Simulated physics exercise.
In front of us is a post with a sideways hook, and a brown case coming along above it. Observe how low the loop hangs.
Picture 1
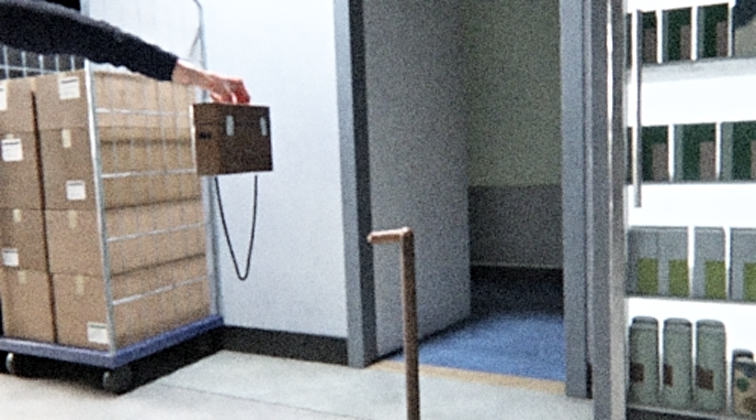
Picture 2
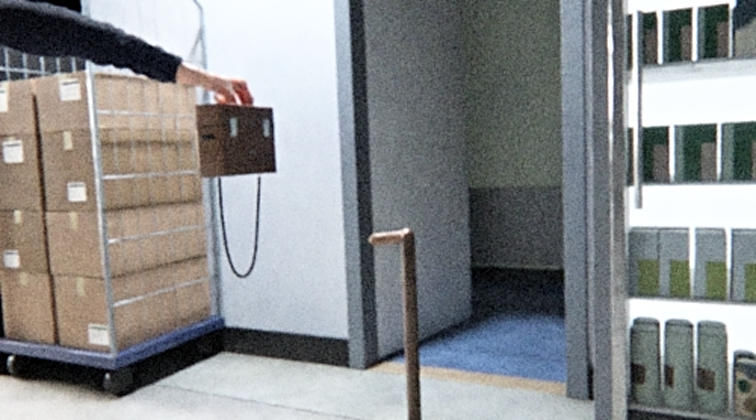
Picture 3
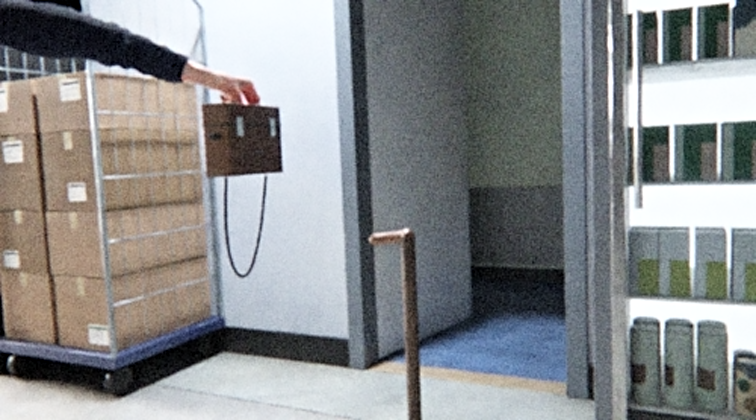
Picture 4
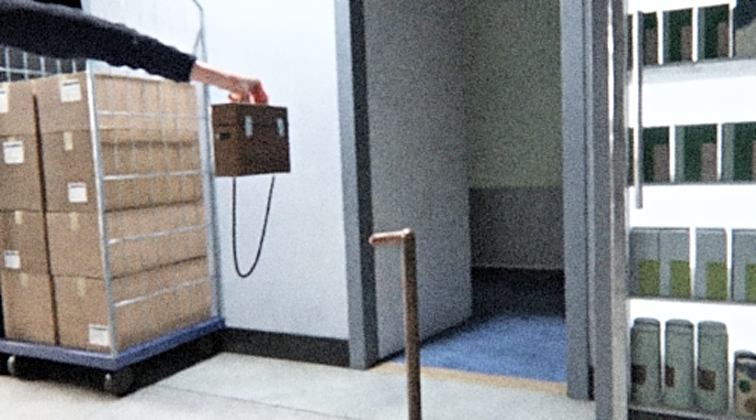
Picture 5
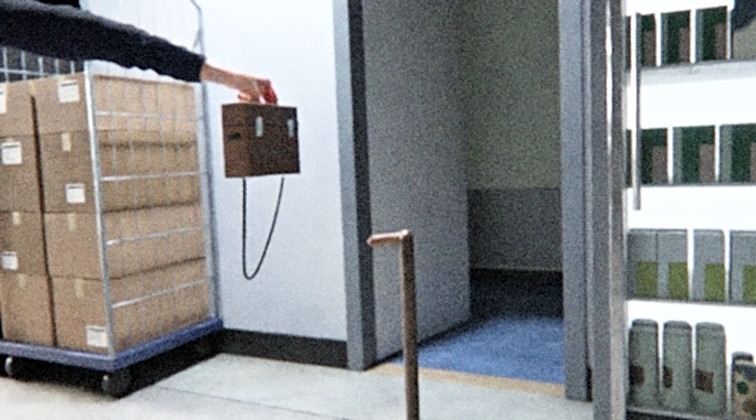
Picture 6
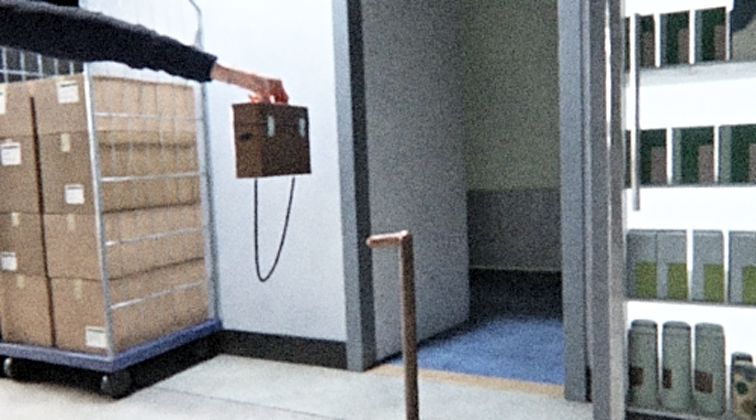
Brown case with a dark hanging loop moving slightly rightward in a hand beside stacked boxes, above a post with a sideways hook.
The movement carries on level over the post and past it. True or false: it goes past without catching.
False.
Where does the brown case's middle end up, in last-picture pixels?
It finishes at (491, 128).
Then, 0.22 s after the last picture, case nearing the post near (300, 139).
Then, 0.78 s after the last picture, case over the post near (374, 135).
Then, 1.28 s after the last picture, case past the post near (449, 130).
At rest, case past the post near (491, 128); loop tight round the post, hand stopped. The brown case gets caught.
